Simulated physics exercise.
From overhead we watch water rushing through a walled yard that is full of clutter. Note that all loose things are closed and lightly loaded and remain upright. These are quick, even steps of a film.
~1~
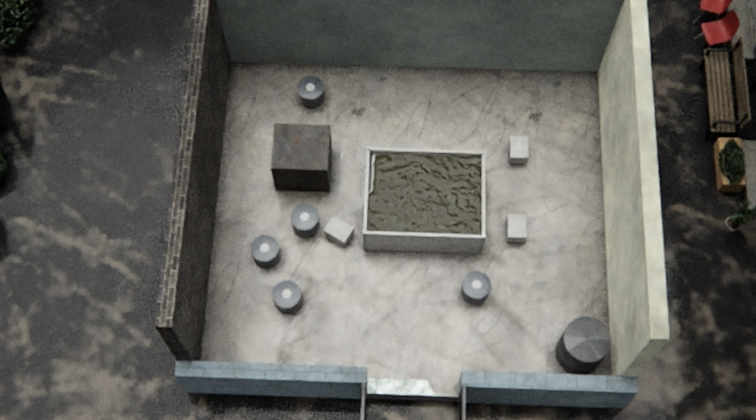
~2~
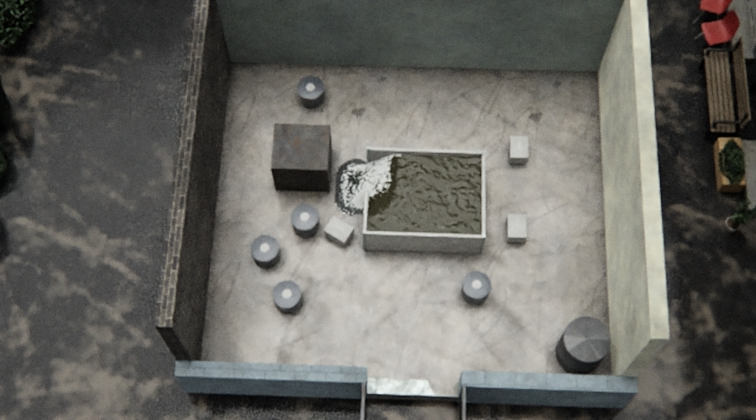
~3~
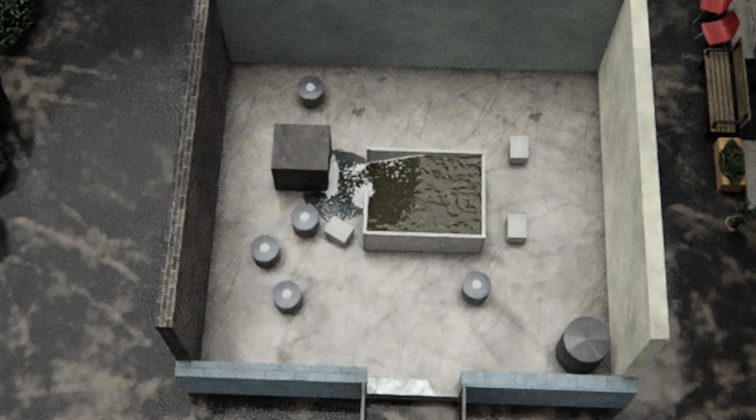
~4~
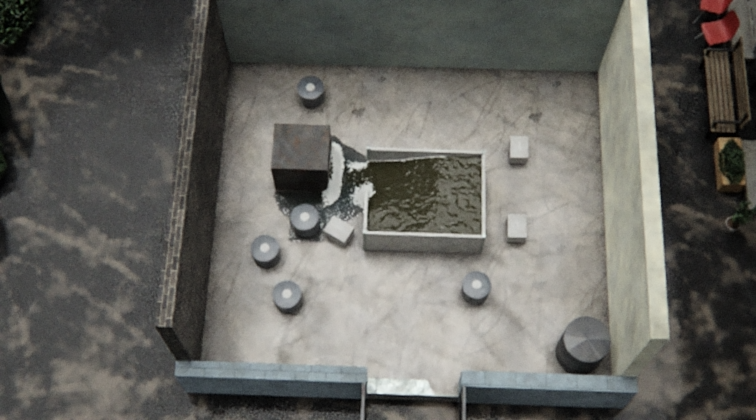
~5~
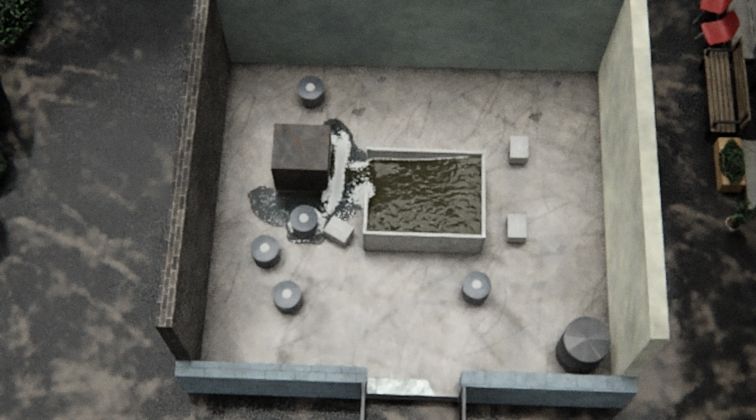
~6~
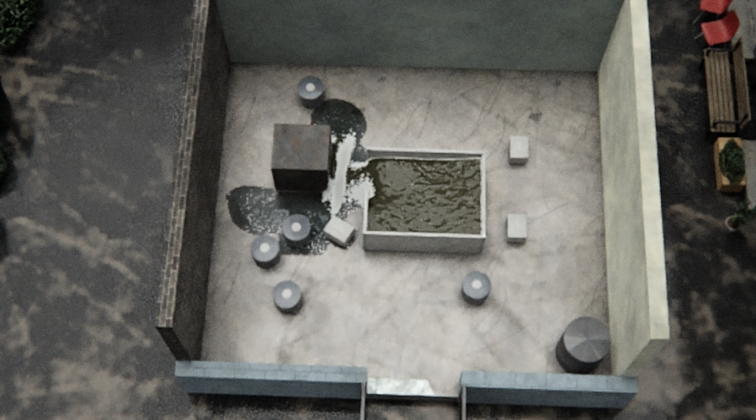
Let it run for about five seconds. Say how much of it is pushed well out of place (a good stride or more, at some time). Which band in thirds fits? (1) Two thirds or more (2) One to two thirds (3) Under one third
One to two thirds.
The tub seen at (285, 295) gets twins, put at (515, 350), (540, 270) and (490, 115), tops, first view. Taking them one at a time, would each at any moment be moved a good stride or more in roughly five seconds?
The first sits tight, the second sits tight and the third sits tight.
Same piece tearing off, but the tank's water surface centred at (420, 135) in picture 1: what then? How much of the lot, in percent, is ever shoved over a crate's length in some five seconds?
My answer would be about 40 in a hundred.
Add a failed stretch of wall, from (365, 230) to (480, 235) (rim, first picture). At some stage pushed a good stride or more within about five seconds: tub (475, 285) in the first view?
Judgement - displaced that far.
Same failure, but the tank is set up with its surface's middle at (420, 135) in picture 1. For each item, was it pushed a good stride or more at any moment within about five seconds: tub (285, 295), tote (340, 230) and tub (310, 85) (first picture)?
Results in order: Made it that far / never that far / made it that far.
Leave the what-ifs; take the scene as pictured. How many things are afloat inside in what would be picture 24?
Count: 4.
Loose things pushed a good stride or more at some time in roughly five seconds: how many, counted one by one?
The figure is 5.
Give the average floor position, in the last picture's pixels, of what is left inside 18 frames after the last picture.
Centre of the remaining clutter: Around (357, 260).
A moment on, 1 of 8 are well off their spots; 0 afloat.
Next, 5 of 8 are well off their spots; 3 afloat.
Later, 5 of 8 are well off their spots; 4 afloat.
In the end, 5 of 8 are well off their spots, and 5 have been at some point; 4 afloat.
